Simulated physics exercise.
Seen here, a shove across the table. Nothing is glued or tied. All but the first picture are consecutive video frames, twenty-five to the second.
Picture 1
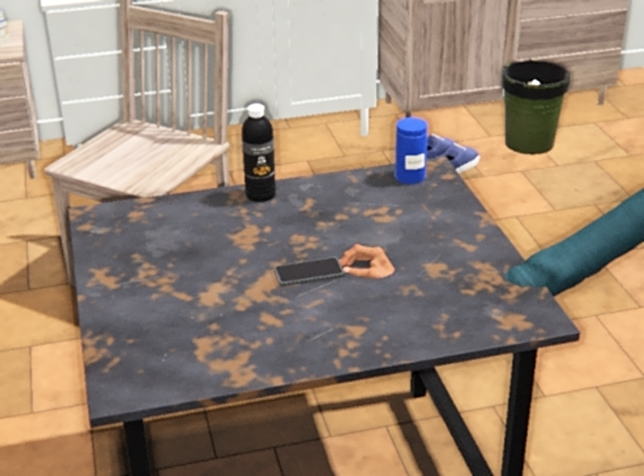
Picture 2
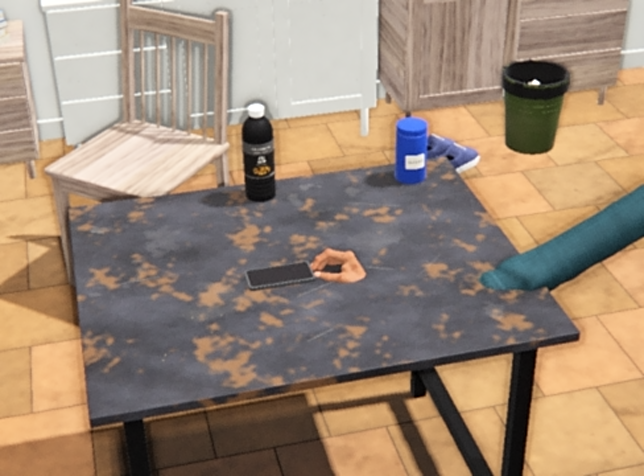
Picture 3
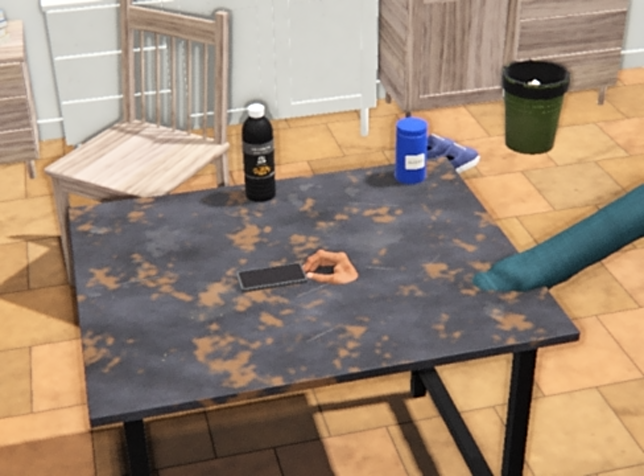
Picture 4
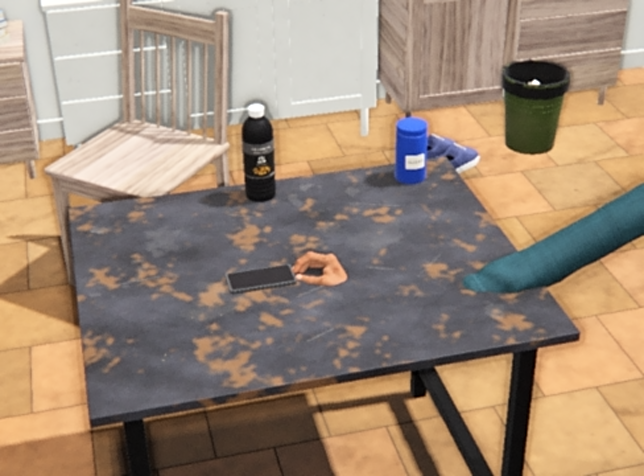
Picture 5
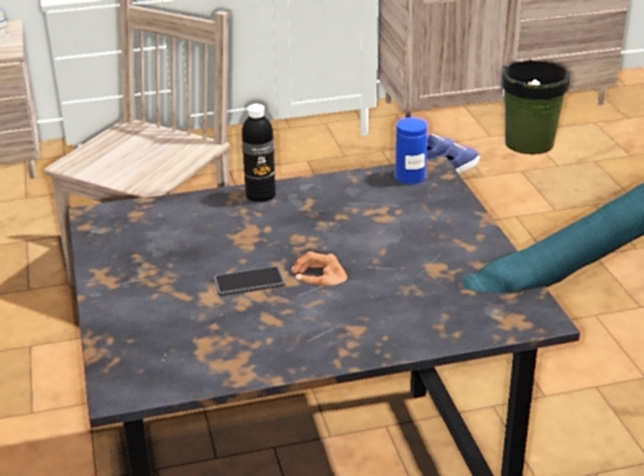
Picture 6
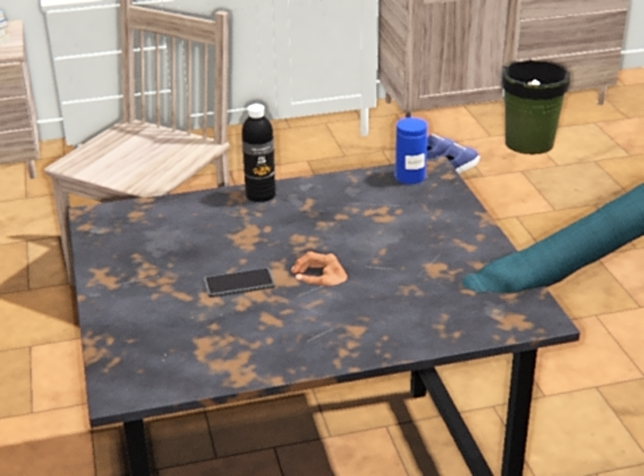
On a dark, mottled table, a hand pushes a grey phone to the left, then stays behind as the phone slides on.
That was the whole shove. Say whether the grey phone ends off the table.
The grey phone stays on the table.
Then, 0.10 s later than the last frame, grey phone moved a little near (222, 285).
Then, 0.20 s later than the last frame, grey phone moved about its own width near (216, 286).
When it is over, moved from the start, grey phone. End places, in pixels of the last picture, grey phone near (216, 286).
